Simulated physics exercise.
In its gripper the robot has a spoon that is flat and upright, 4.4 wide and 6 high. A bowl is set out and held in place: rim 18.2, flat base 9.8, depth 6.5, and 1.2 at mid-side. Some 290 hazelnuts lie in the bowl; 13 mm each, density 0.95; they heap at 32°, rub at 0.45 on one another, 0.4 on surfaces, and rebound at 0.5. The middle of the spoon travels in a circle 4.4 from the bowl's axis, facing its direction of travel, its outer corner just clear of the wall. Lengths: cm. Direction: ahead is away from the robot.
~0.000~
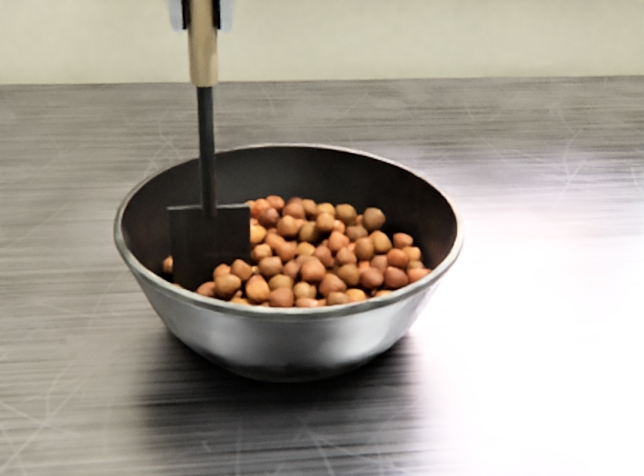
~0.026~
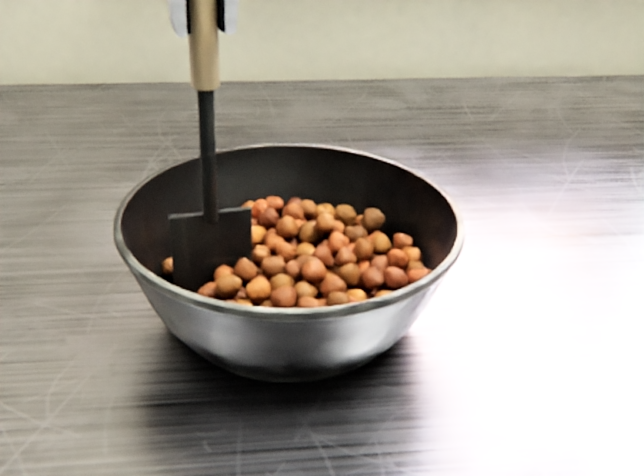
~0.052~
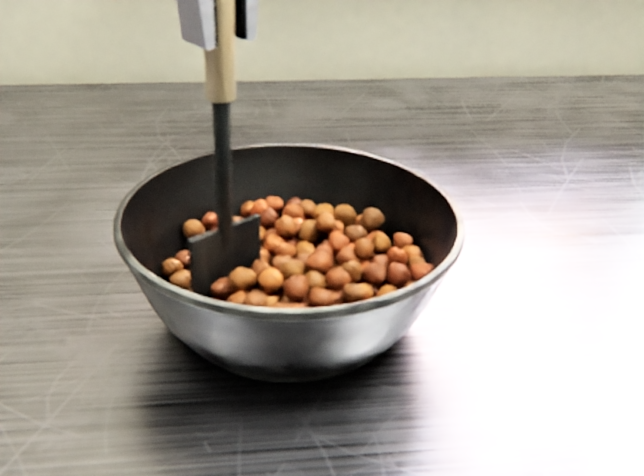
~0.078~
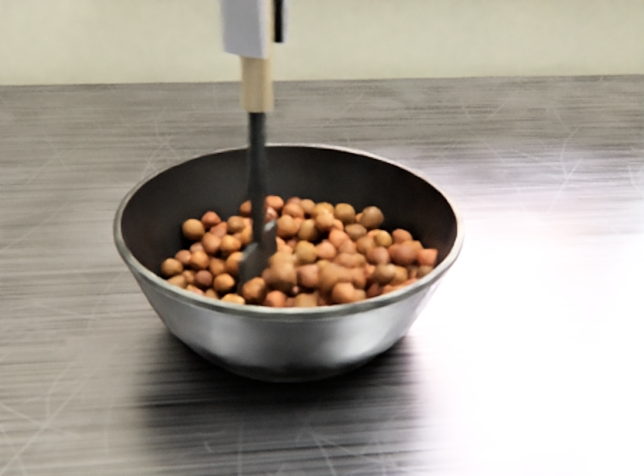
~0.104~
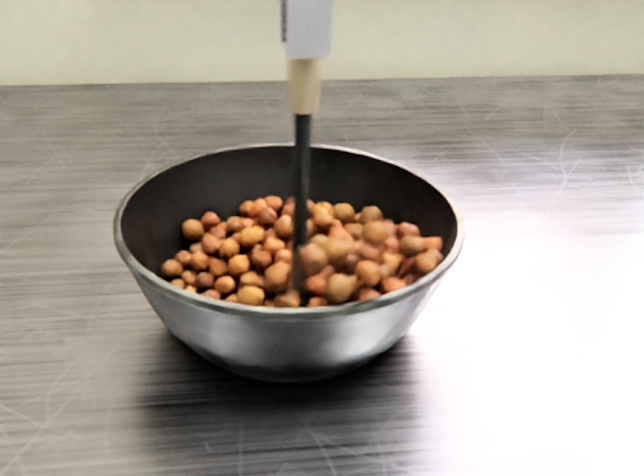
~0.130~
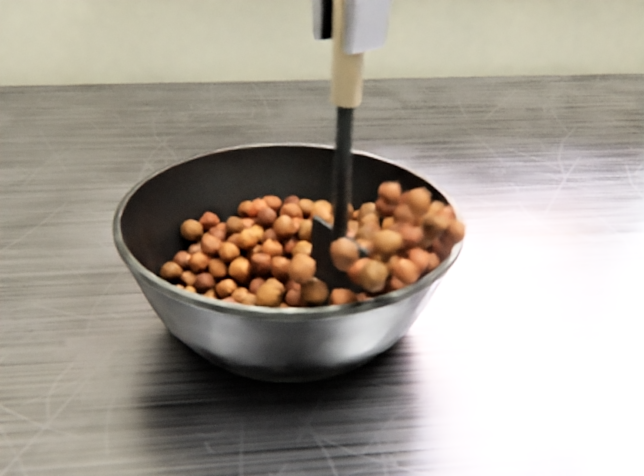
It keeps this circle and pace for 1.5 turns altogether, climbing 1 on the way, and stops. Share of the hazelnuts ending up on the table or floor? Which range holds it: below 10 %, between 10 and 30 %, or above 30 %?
It lies above 30 %.
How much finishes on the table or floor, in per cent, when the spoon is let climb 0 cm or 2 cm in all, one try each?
Roughly 50 and 40 per cent.
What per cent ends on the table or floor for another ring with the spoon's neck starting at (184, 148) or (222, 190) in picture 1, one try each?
Roughly 30 and 40 per cent.
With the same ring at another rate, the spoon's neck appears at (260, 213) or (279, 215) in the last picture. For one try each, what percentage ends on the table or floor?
Near 20 per cent for the first, near 30 per cent for the second.
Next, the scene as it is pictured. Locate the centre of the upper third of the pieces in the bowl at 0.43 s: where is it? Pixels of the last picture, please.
Centre, approx.: (309, 292).
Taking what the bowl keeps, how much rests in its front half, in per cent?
40 %.
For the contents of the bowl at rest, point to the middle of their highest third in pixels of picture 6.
It is centred near (336, 240).
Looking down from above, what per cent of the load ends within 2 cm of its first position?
Roughly 0 percent.
By 0.28 s, 279° round, highest piece 15 above the table; 219 in the bowl, 7 on the table or floor, 60 in flight or on the tool.
By 0.43 s, 78° round, highest piece 10 above the table; 179 in the bowl, 83 on the table or floor, 24 in flight or on the tool.
By 0.70 s, 180° round, highest piece 6 above the table; 146 in the bowl, 140 on the table or floor.
By 1.40 s, 180° round, highest piece 5 above the table; 146 in the bowl, 140 on the table or floor.
Final count, 146 in the bowl, 140 on the table or floor. That is 49 % on the table or floor.
